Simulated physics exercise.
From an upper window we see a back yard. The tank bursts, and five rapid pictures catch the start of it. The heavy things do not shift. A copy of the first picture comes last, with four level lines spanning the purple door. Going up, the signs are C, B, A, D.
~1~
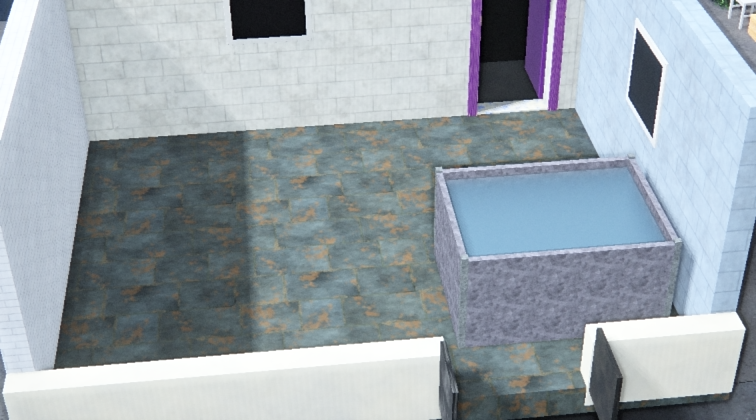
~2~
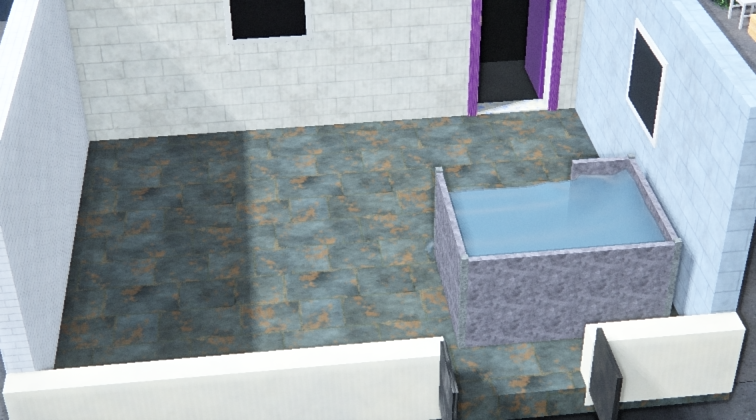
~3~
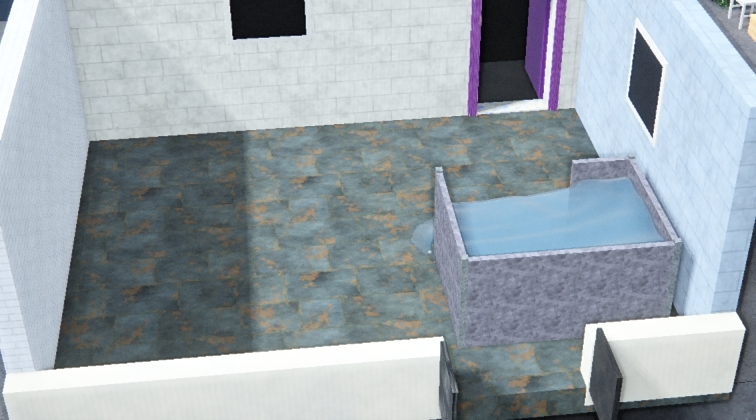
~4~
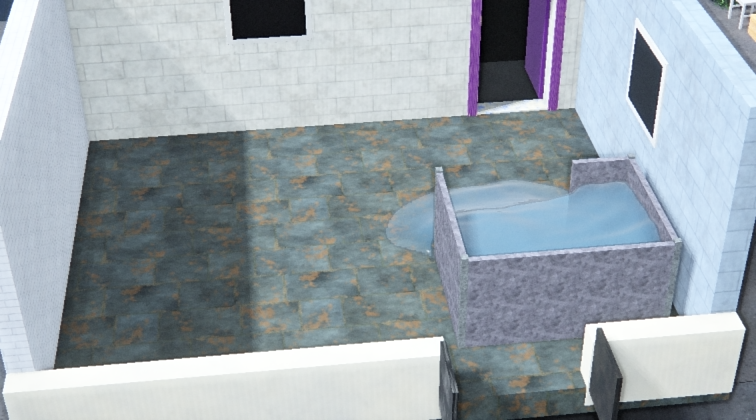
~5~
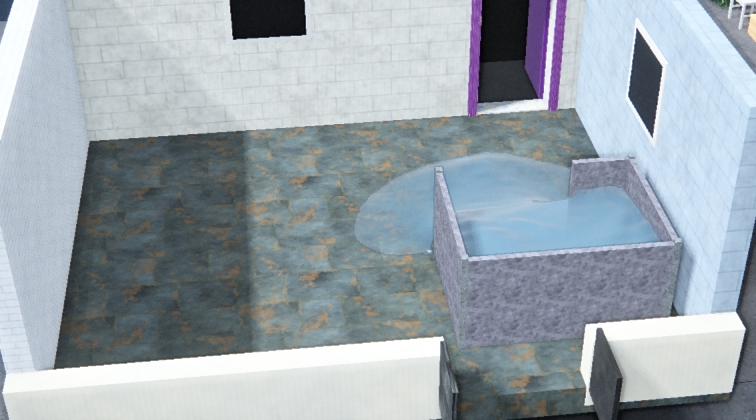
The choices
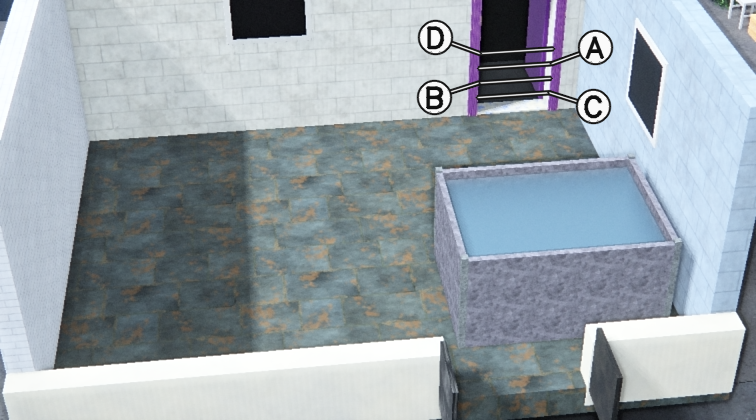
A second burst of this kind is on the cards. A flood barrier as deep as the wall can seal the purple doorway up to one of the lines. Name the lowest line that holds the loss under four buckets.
I would pick mark B.
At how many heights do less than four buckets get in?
Three.
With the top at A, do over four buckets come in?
No, not at all.
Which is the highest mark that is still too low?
Here it is mark C.
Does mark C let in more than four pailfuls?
Yes, it does.
On the marked copy, A at (515, 66); B at (514, 80); C at (513, 95); D at (516, 51); from the bottom up C, B, A, D.
Choosing A, nothing gets over.
Choosing B, a splash gets over, under a bucket.
Choosing C, about 11 bucketfuls get in.
Choosing D, nothing gets over.
